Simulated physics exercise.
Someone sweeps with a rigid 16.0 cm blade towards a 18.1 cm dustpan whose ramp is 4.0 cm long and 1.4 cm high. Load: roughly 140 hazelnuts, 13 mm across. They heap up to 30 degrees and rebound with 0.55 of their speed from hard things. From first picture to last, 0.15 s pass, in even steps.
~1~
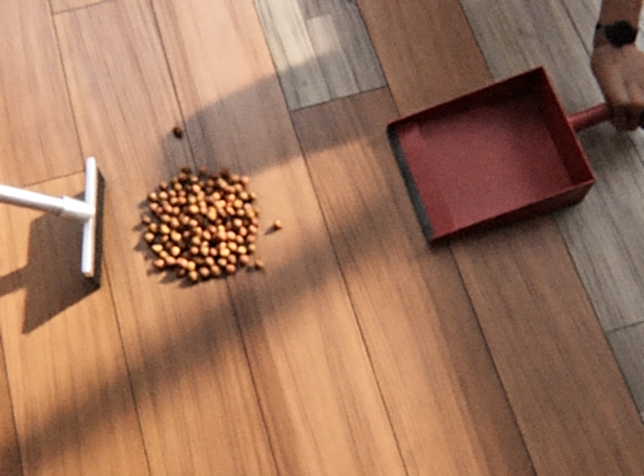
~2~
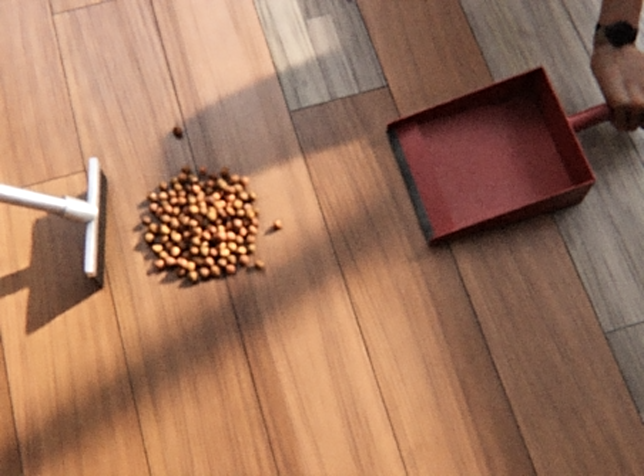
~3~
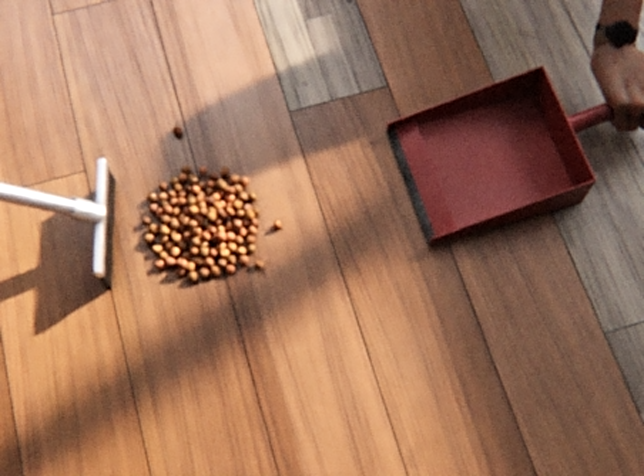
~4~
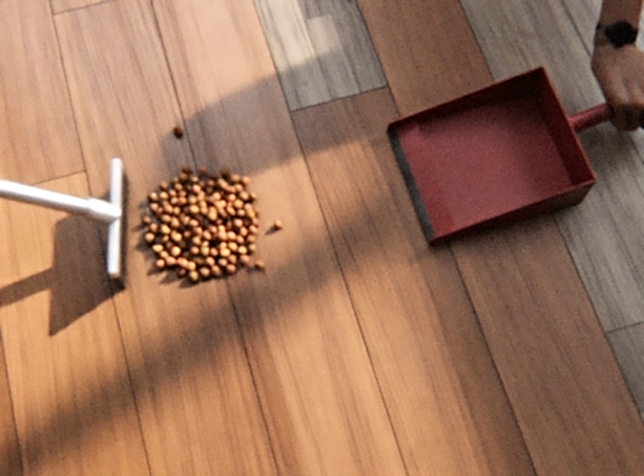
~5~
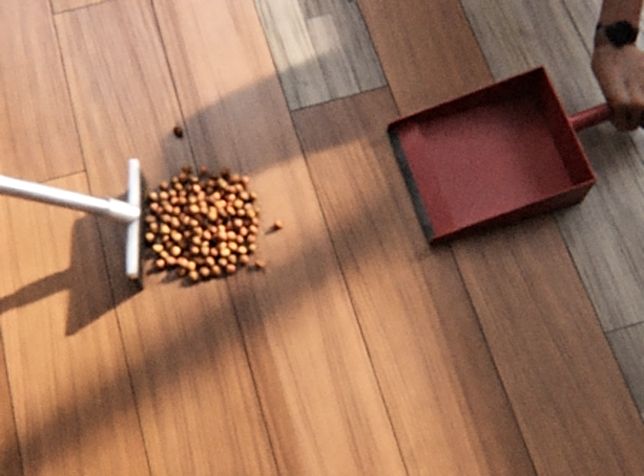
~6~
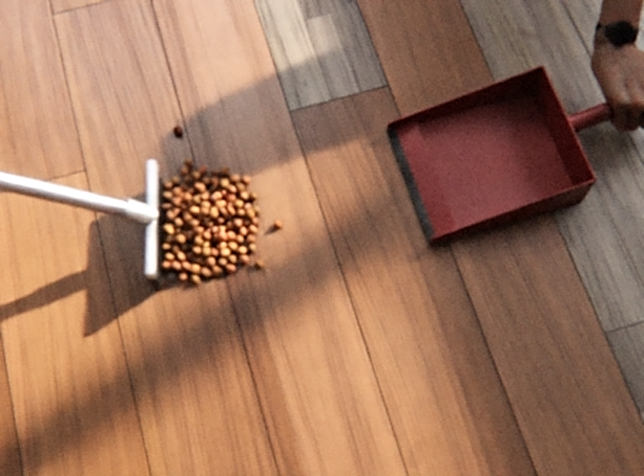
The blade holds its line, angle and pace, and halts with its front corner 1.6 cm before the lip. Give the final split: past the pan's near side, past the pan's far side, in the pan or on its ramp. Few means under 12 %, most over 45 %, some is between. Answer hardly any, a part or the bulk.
Near side a part, far side a part, pan a part.
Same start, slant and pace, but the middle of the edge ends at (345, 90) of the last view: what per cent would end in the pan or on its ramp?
About 0 per cent.
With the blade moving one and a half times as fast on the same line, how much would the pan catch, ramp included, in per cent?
It would be near 20 per cent.
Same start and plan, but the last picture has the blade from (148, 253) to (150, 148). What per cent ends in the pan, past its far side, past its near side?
Pan 15, far 20, near 20.
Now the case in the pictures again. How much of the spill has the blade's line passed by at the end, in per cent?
Some 30 per cent.
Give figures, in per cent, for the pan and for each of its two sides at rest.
Near side 40, far side 15, pan 20.
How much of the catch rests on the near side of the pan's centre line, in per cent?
Roughly 90 per cent.
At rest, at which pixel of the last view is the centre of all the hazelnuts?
At about (422, 223).
Then, 0.21 s after the last picture, middle of the blade 19 cm from the lip; 0 % over the lip, far side 10 %, near side 15 %.
Then, 0.35 s after the last picture, middle of the blade 8 cm from the lip; 0 % over the lip, far side 15 %, near side 30 %.
Then, 0.61 s after the last picture, middle of the blade 3 cm from the lip; 20 % over the lip, far side 15 %, near side 40 %.
In the end, near side 40 %, far side 15 %, pan 20 %, in front of the lip or behind the blade 25 %.
